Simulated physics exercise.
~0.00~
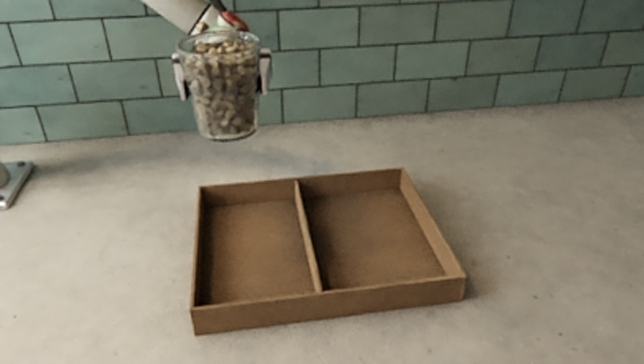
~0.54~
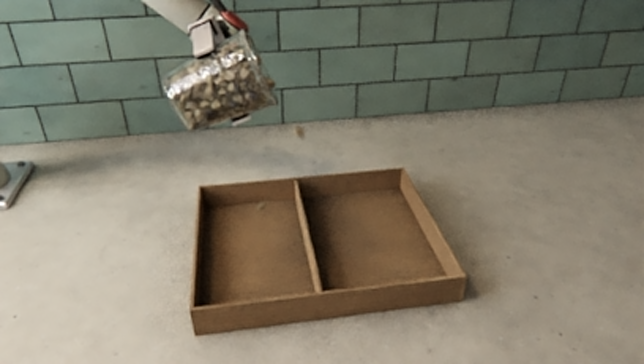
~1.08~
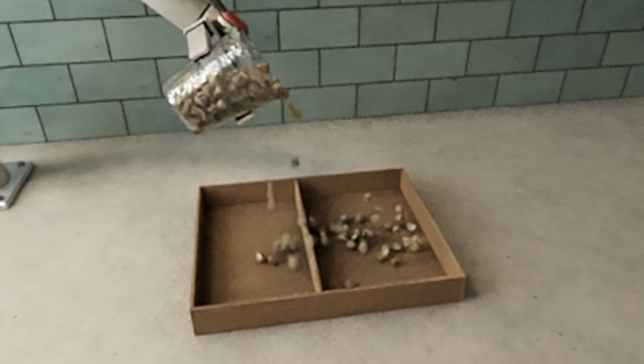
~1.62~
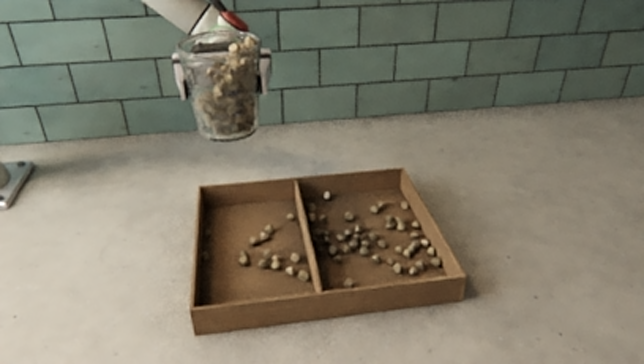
At first, a robot gripper holds a clear cup full of small pebbles upright above and behind a shallow brown tray, which sits on a pale surface before a green tiled wall. The gripper tips the cup over toward the right, and the first pebble drops from its mouth. More pebbles spill out and scatter into both parts of the tray, mostly the right one. The gripper then turns the cup back upright, with many pebbles still inside. In the end, the tray stays in place with pebbles spread loosely on both sides of its divider, more of them on the right.
